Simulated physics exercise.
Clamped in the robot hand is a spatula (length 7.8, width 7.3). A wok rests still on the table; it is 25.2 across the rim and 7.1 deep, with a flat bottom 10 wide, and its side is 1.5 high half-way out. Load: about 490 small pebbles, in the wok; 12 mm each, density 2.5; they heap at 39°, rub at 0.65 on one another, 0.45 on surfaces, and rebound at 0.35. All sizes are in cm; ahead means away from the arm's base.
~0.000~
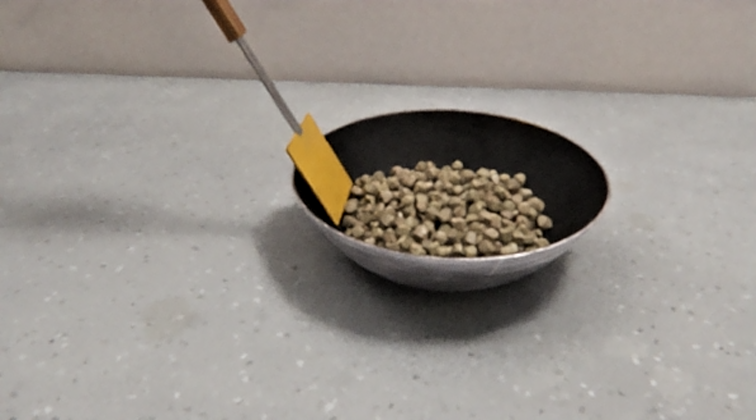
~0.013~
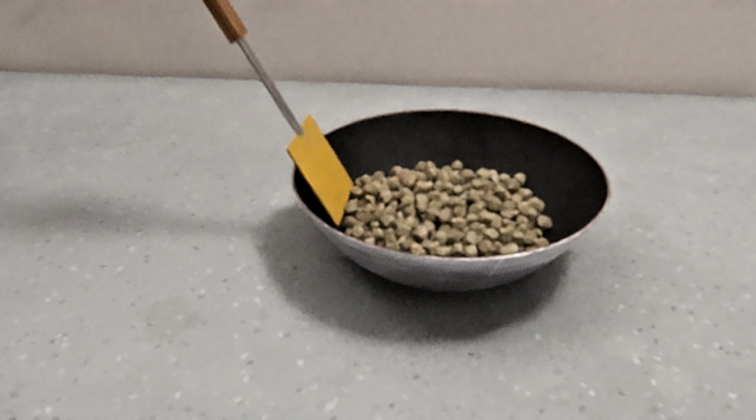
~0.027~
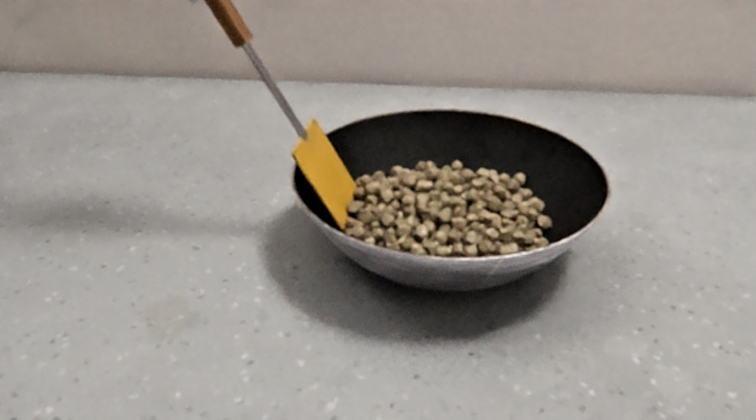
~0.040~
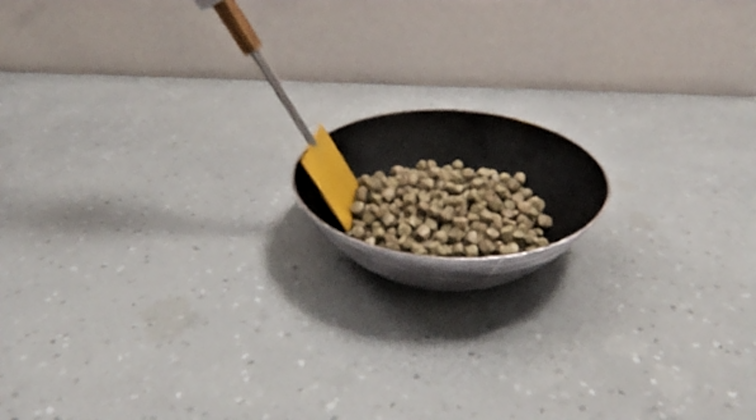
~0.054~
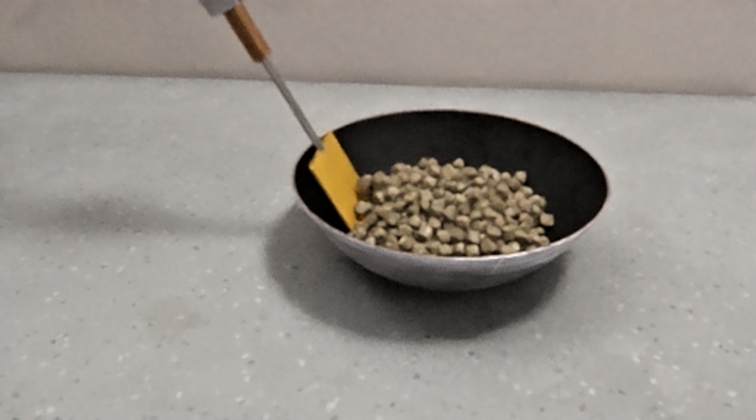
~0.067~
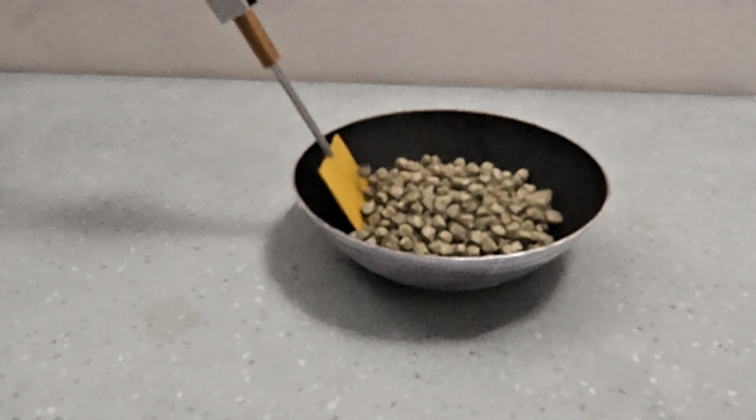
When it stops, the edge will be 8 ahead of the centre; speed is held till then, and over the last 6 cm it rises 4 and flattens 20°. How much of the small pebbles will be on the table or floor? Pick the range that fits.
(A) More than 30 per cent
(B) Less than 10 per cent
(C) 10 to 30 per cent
C, 10 to 30 per cent.
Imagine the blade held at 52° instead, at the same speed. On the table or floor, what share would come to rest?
In that case around 15 per cent.
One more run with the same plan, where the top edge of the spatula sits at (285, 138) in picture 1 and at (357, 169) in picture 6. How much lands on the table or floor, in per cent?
40 per cent.
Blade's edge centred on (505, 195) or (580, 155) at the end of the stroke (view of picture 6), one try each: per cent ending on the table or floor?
Respectively some 0 and 40 percent end on the table or floor.
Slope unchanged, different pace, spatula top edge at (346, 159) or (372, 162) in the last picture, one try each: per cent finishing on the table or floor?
That comes to about 40 and about 40 percent, in that order.
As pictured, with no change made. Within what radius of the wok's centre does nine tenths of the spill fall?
25 cm.
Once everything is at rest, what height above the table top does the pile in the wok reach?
Height at the end: Around 8.0 cm.
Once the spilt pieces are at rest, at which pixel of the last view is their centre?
Approximately at (654, 254).
By 0.17 s, sloping 62°, highest piece 8 above the table; 487 in the wok.
By 0.27 s, sloping 54°, highest piece 9 above the table; 483 in the wok, 4 on the blade or in flight.
By 0.52 s, sloping 42°, highest piece 9 above the table; 382 in the wok, 78 on the table or floor, 27 on the blade or in flight.
By 1.57 s, sloping 42°, highest piece 8 above the table; 382 in the wok, 105 on the table or floor.
Final count, 382 in the wok, 105 on the table or floor. That is 22 % on the table or floor.
